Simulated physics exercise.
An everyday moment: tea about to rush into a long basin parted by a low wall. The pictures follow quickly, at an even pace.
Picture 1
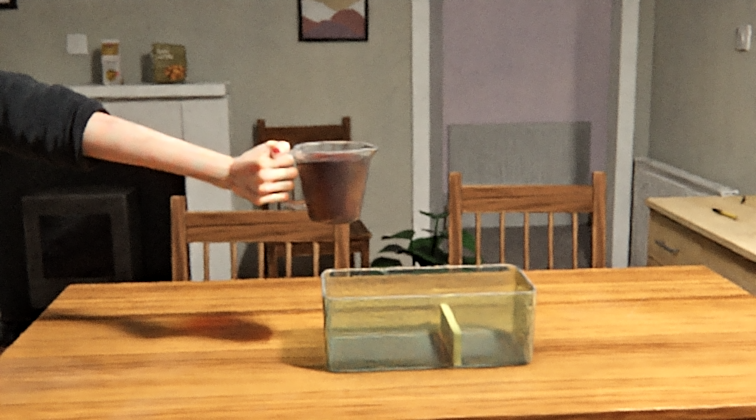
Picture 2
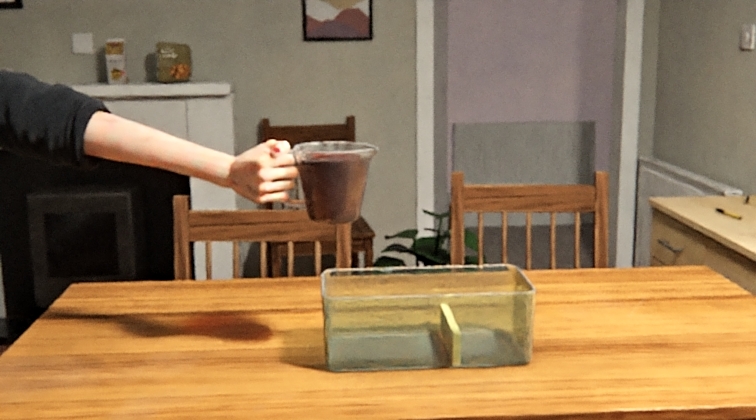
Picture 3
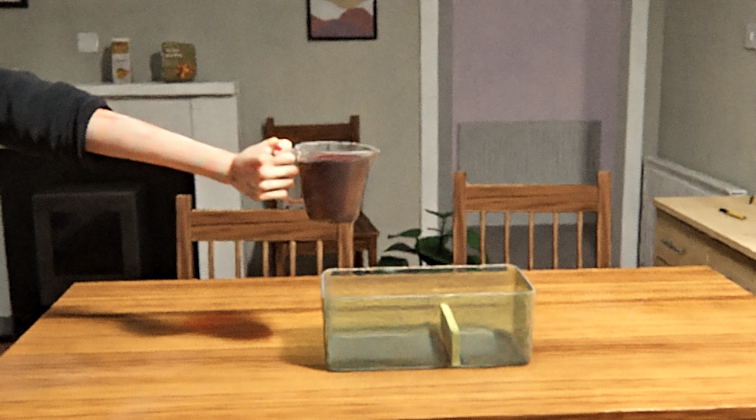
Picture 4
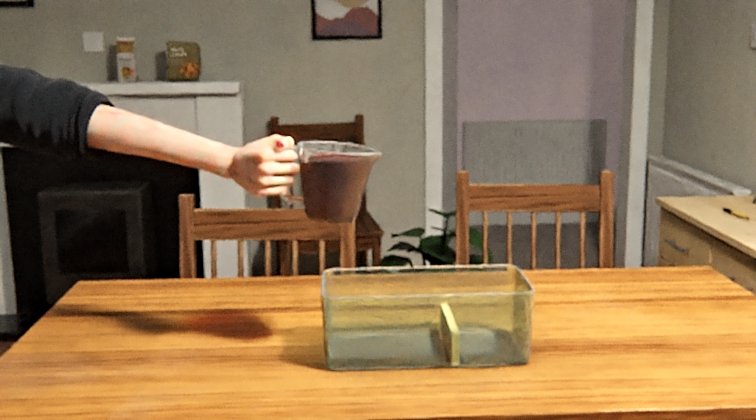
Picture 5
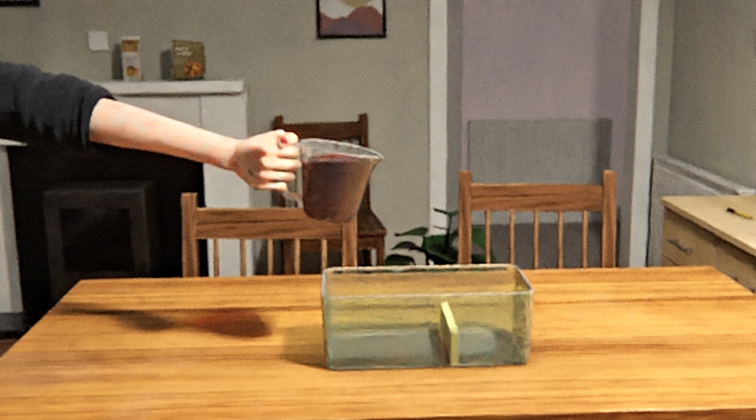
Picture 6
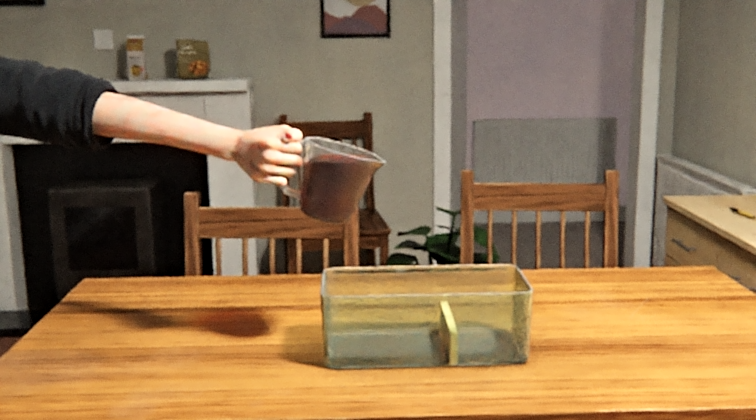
A hand gradually tilts a clear jug of dark tea rightward above a long divided basin.
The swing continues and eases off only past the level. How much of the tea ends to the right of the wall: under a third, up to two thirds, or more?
It comes to less than a third.
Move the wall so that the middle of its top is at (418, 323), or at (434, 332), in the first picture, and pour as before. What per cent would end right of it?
Roughly 70 per cent, and 45 per cent.
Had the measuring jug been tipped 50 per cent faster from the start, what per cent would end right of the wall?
Some 5 per cent.
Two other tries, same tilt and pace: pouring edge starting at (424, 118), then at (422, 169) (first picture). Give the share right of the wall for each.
First some 85, then 75 per cent.
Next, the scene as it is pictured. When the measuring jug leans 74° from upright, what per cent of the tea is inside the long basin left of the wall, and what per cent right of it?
Some 15 per cent left and 0 right.
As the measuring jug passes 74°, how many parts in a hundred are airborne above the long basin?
Roughly 25 in a hundred.
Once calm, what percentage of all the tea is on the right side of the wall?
Close to 5 per cent.
A moment on, the measuring jug is tipped part way and 58 per cent is still to pour, 17 is left of the wall and 0 right of it.
Next, the measuring jug is tipped right over and 4 per cent is still to pour, 83 is left of the wall and 2 right of it.
Then the measuring jug is tipped right over and 0 per cent is still to pour, 91 is left of the wall and 5 right of it.
Later the measuring jug is tipped right over and 0 per cent is still to pour, 91 is left of the wall and 5 right of it.
At rest 91 per cent lies left of the wall, 5 right of it and 4 outside.
